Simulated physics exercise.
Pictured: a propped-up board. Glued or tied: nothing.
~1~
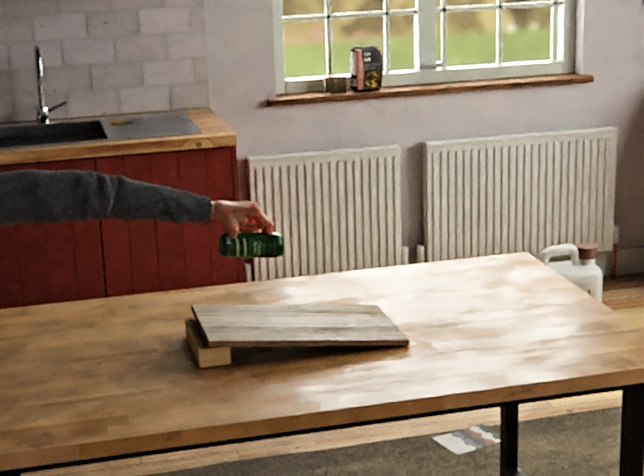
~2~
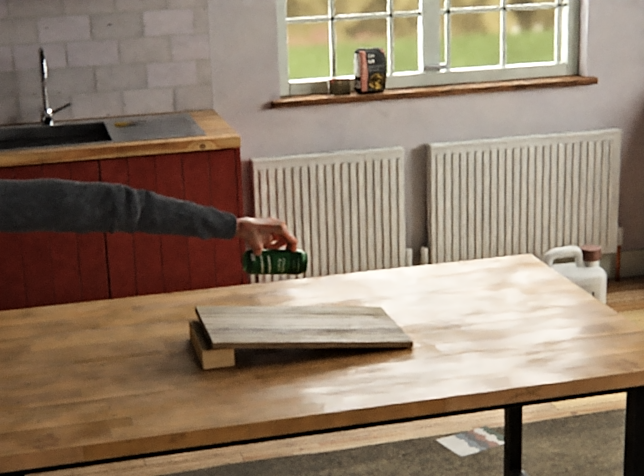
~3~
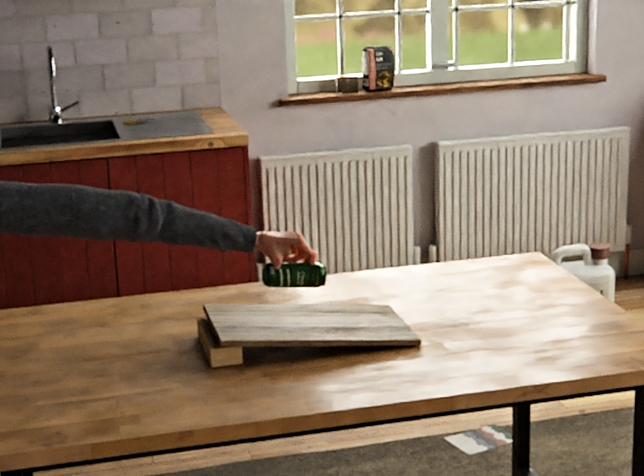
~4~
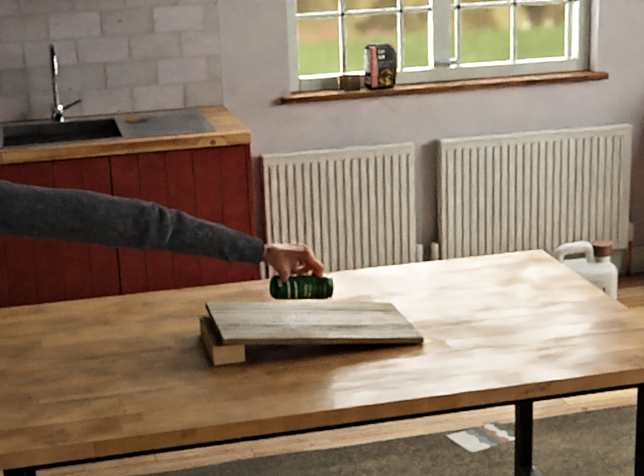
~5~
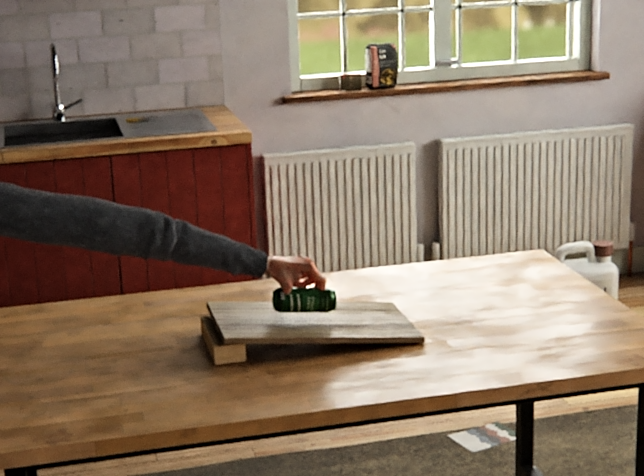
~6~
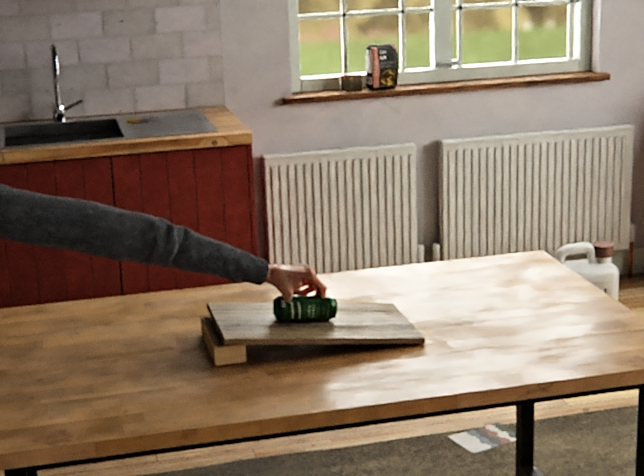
In a room with red cabinets and a sink at left, and a window above two white radiators, the view looks slightly down on a wooden table. A greyish board sits propped on a small block at its left end, with a white container beyond the table at right. A grey-sleeved arm carries a green can rightward and lowers it sideways onto the board, while the camera shifts slightly left.
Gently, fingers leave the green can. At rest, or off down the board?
It never moves.
Then, 0.30 s past the last view, nothing moves.
Then, 0.70 s past the last view, green can resting near (305, 308).
Finally, it is still in place. Final places as the last picture's camera would see them, green can near (305, 308). The green can remains at rest.
